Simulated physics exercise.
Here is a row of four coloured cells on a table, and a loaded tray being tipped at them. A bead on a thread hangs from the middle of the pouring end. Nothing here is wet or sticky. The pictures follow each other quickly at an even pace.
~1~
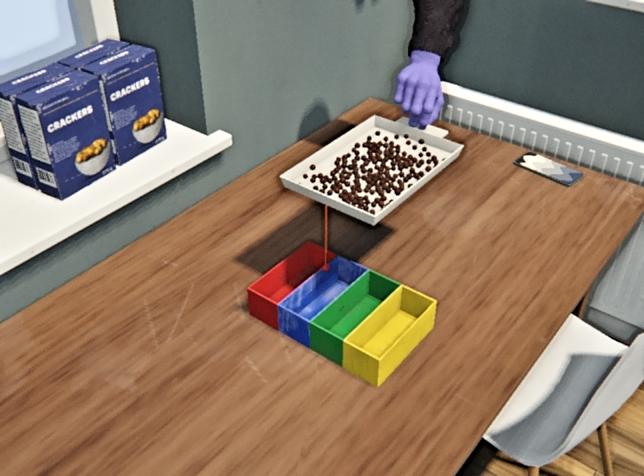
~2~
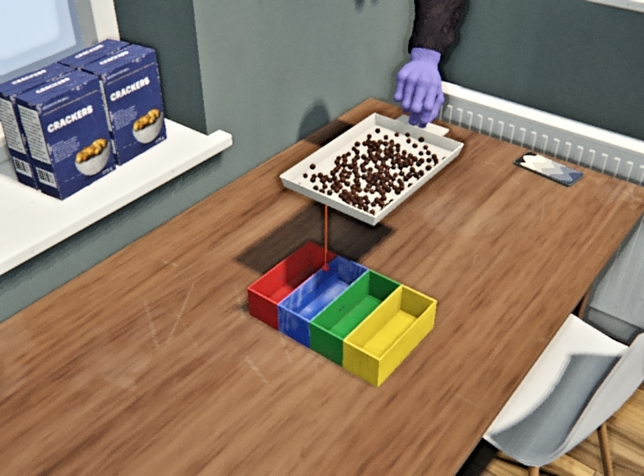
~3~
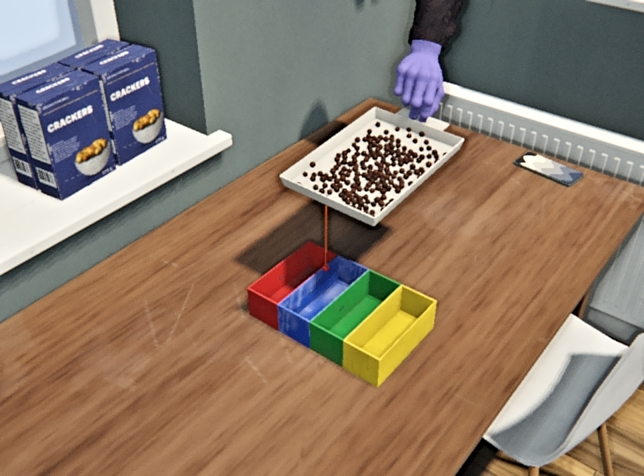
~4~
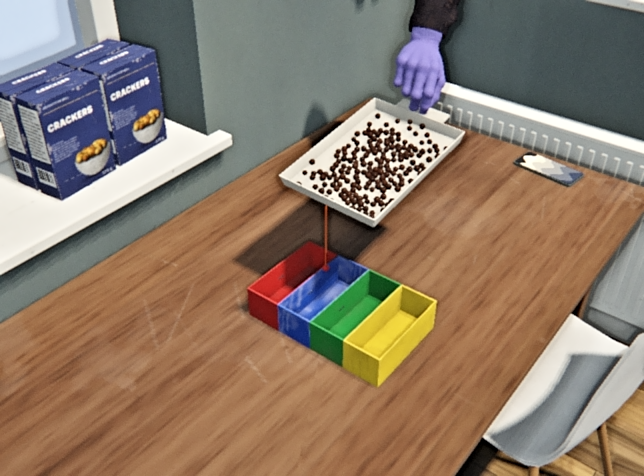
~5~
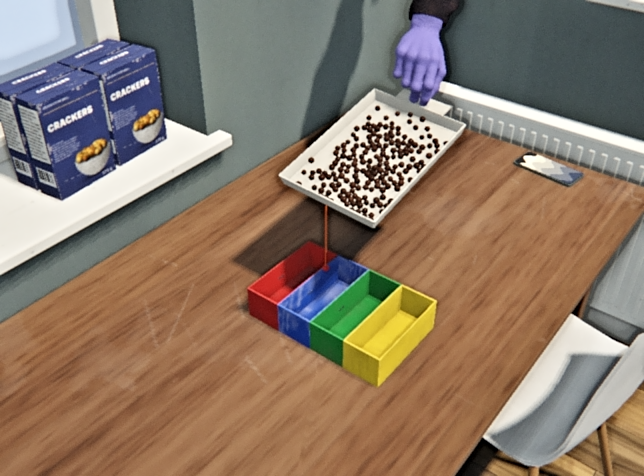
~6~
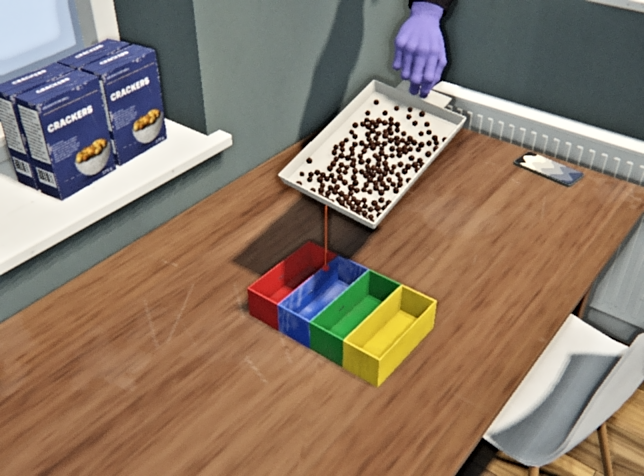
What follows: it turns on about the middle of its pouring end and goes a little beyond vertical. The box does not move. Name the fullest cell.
It favours the green compartment.
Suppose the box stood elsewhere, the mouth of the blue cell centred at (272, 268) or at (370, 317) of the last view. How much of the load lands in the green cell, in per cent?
Roughly 10 per cent, and 0 per cent.
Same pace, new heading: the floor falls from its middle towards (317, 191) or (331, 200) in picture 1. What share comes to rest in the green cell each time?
Roughly 0 per cent, and 20 per cent.
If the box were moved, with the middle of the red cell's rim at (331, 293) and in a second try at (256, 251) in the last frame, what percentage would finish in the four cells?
In turn 100 and 60 in a hundred.
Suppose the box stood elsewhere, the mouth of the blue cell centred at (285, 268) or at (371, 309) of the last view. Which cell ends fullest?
At the first place that yellow cell, at the second the cell in blue.
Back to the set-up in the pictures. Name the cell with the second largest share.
It is the blue one.
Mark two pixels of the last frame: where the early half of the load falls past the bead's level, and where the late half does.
Early half (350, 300), late half (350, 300).
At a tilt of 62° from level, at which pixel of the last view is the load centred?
Close to (351, 204).
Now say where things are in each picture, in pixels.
In the first frame, corners of the pouring end at (285, 176) and (374, 214), level; middle of the load at (375, 176), chocolate balls; bead on its thread at (326, 268); red cell at (263, 307); blue cell at (294, 324); green cell at (327, 342); yellow cell at (361, 361).
In the second frame, corners of the pouring end at (285, 176) and (374, 214), level; middle of the load at (375, 175).
In the third frame, corners of the pouring end at (284, 175) and (374, 215), tipped barely, lowest at the right corner; middle of the load at (375, 173).
In the fourth frame, corners of the pouring end at (284, 175) and (374, 217), tipped a little, lowest at the right corner; middle of the load at (375, 170).
In the fifth frame, corners of the pouring end at (283, 174) and (373, 219), tipped a little, lowest at the right corner; middle of the load at (375, 168).
In the sixth frame, corners of the pouring end at (283, 174) and (373, 220), tipped clearly, lowest at the right corner; middle of the load at (368, 161), nearly all on the move; red cell at (263, 307); blue cell at (294, 324); green cell at (327, 342); yellow cell at (361, 361).
Soon after the last picture, tray tipped steeply; most on the tray; a small part in the green cell; a stray few in the blue cell; a stray few in the yellow cell; a small part falling or outside the box.
A little later, tray tipped past a quarter turn; a stray few on the tray; about two thirds in the green cell; about a quarter in the blue cell; a small part in the yellow cell; a stray few in the red cell; a small part falling or outside the box.
Later still, tray tipped past a quarter turn; about two thirds in the green cell; about a quarter in the blue cell; a small part in the yellow cell; a stray few in the red cell; a small part falling or outside the box.
By the end, tray tipped past a quarter turn; about two thirds in the green cell; about a quarter in the blue cell; a small part in the yellow cell; a stray few in the red cell; a small part outside the box.
